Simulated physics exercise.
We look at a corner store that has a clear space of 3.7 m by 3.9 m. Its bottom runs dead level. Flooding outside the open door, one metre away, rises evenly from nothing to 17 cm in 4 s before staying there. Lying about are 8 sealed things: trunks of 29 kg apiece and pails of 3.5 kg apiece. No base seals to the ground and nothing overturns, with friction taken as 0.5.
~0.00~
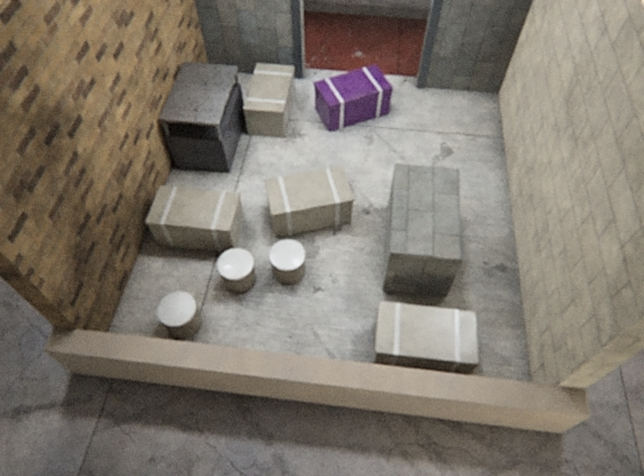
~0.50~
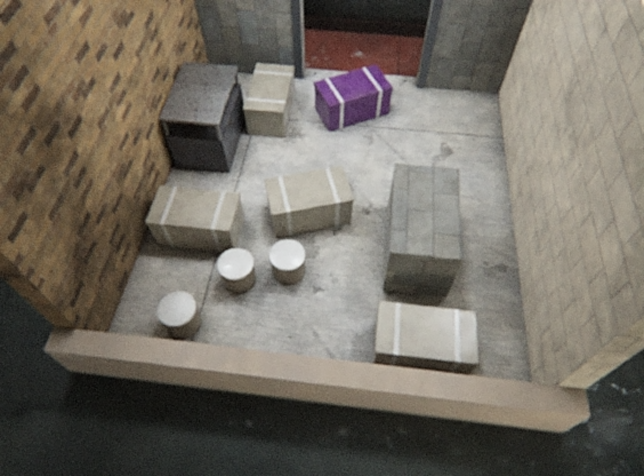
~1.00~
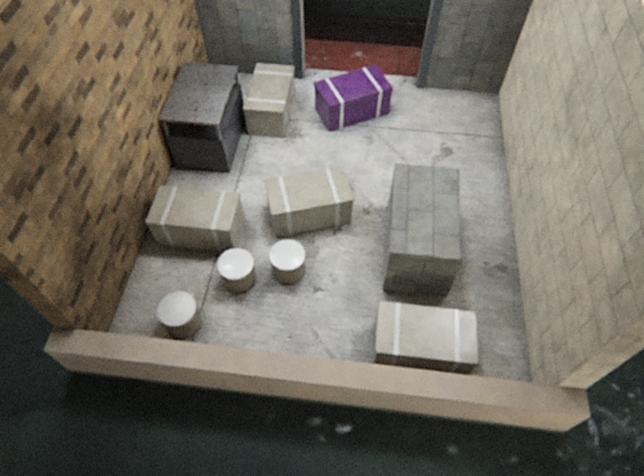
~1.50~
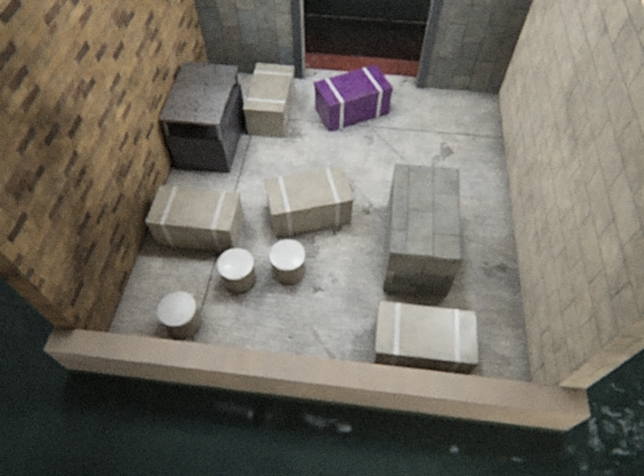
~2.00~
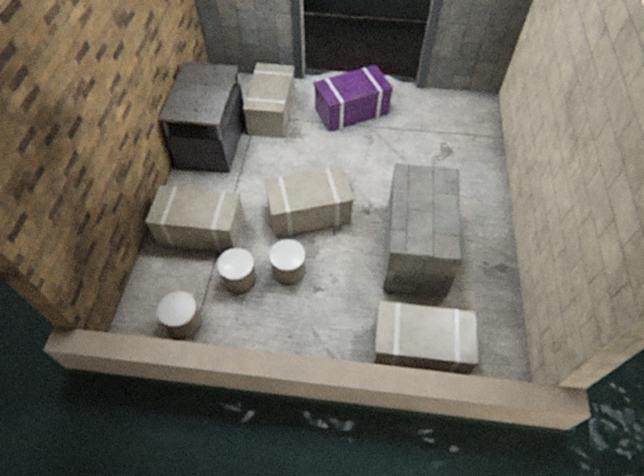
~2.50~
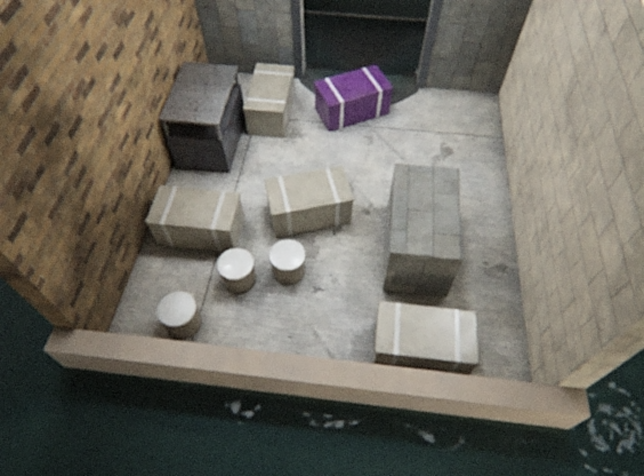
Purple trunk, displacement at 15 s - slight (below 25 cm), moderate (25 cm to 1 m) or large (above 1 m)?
Large.
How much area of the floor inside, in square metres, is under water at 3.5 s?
Near 1.0 m2 in all.
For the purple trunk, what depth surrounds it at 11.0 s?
Roughly 10 cm.
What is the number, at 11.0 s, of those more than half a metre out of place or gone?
By that time the total stands at 4.
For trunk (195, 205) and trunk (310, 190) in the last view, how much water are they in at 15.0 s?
Depth approx. 14 cm / 16 cm.
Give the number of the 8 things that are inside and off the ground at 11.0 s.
By my count, 7.
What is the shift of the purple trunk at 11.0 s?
About 120 cm.
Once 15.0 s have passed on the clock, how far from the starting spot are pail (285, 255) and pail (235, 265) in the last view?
Respectively 60 and 60 centimetres.
After 3.5 s the purple trunk is near (354, 87), 0.0 m from its start, aground; 0 afloat.
After 6.8 s the purple trunk is near (379, 165), 1.3 m from its start, aground; 0 afloat.
After 11.0 s the purple trunk is near (375, 167), 1.3 m from its start, afloat; 7 afloat.
After 15.0 s the purple trunk is near (466, 159), 1.6 m from its start, afloat; 8 afloat.
